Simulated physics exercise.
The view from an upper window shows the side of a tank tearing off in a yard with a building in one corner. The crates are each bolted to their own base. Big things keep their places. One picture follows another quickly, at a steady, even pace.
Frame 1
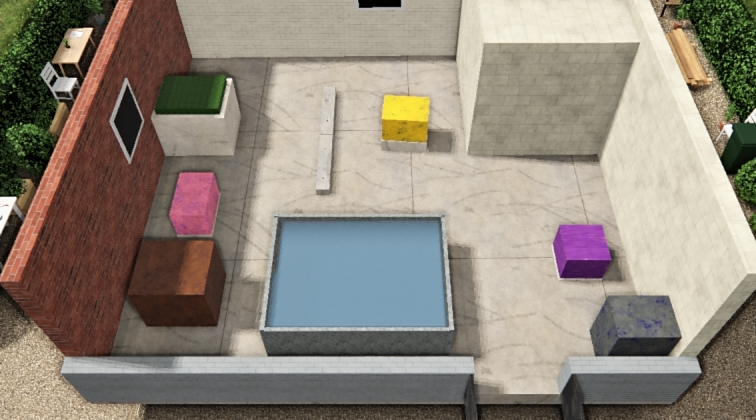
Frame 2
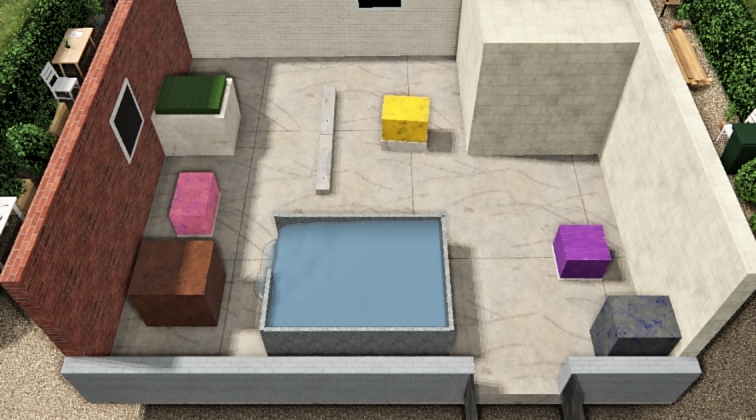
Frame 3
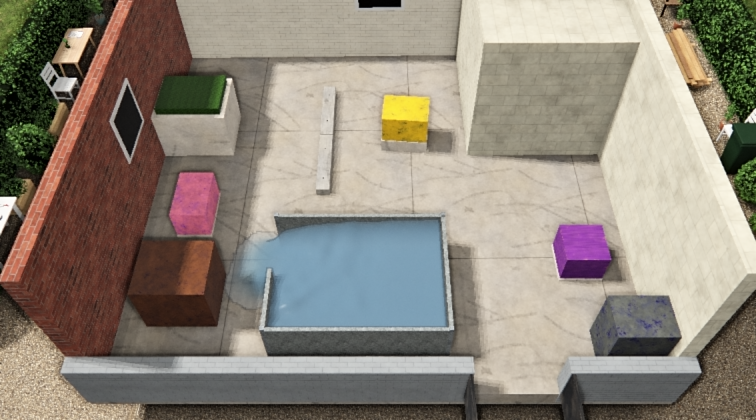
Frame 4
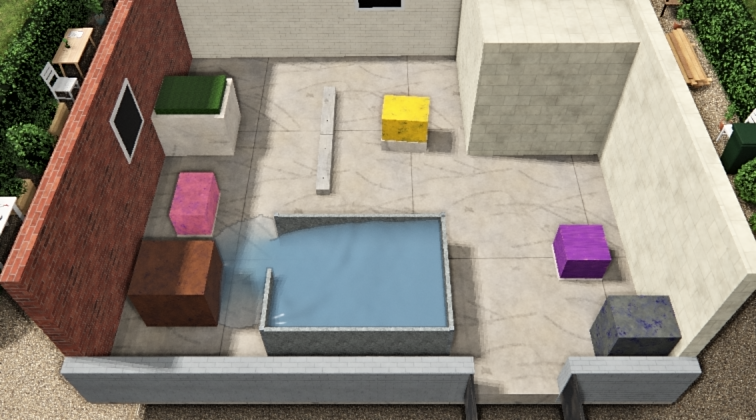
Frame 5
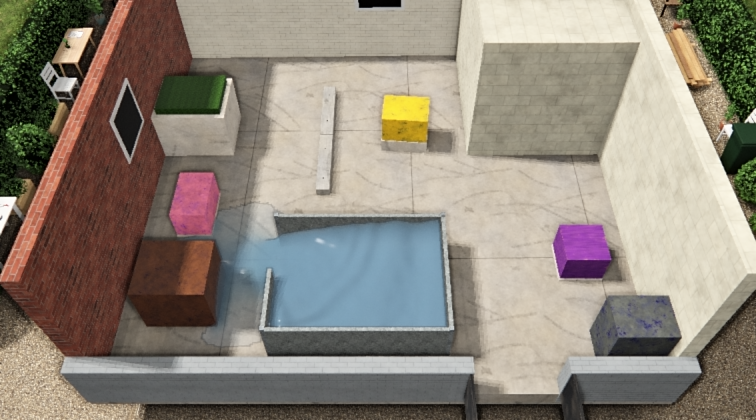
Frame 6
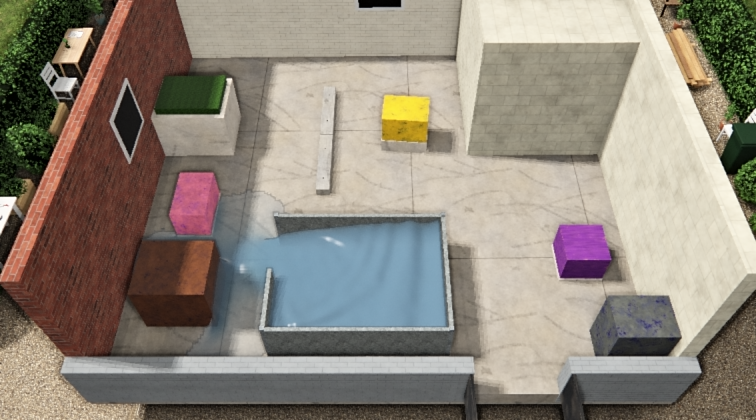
The clip opens on a walled yard with a full, still tank of water among coloured blocks. Part of the tank's left side gives way and water pours out through the gap to the left. It spreads over the paving, reaching the brown block, while ripples cross the water still in the tank.
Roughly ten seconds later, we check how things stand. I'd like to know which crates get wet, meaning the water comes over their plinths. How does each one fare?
The purple crate does get wet. The yellow crate does not get wet. The pink crate does get wet.
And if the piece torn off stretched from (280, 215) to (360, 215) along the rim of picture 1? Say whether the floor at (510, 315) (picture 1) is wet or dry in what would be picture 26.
Result for the point: Spared.
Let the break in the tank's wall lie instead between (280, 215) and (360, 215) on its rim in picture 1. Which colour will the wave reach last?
That would be the purple crate.
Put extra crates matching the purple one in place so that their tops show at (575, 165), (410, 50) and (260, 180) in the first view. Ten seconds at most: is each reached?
Crate one avoids the flood; crate two is touched by the flood; crate three is touched by the flood.
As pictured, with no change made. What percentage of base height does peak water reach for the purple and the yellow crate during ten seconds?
The first comes to 170 per cent and the second to 20 per cent.
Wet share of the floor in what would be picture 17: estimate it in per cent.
Around 30 percent.
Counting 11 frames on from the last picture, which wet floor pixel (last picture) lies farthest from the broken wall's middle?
Approximate pixel: (254, 90).
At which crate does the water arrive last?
From the pictures, the crate marked yellow.
A moment on, water covers 15 % of the floor; the purple crate not reached, the yellow crate not reached, the pink crate water round its plinth.
Next, water covers 30 % of the floor; the purple crate not reached, the yellow crate not reached, the pink crate water round its plinth.
Then, water covers 40 % of the floor; the purple crate not reached, the yellow crate not reached, the pink crate water round its plinth.
Later, water covers 60 % of the floor; the purple crate water round its plinth, the yellow crate water round its plinth, the pink crate water round its plinth.
In the end, water covers 85 % of the floor; the purple crate was topped, the yellow crate stayed above the water, the pink crate was topped.
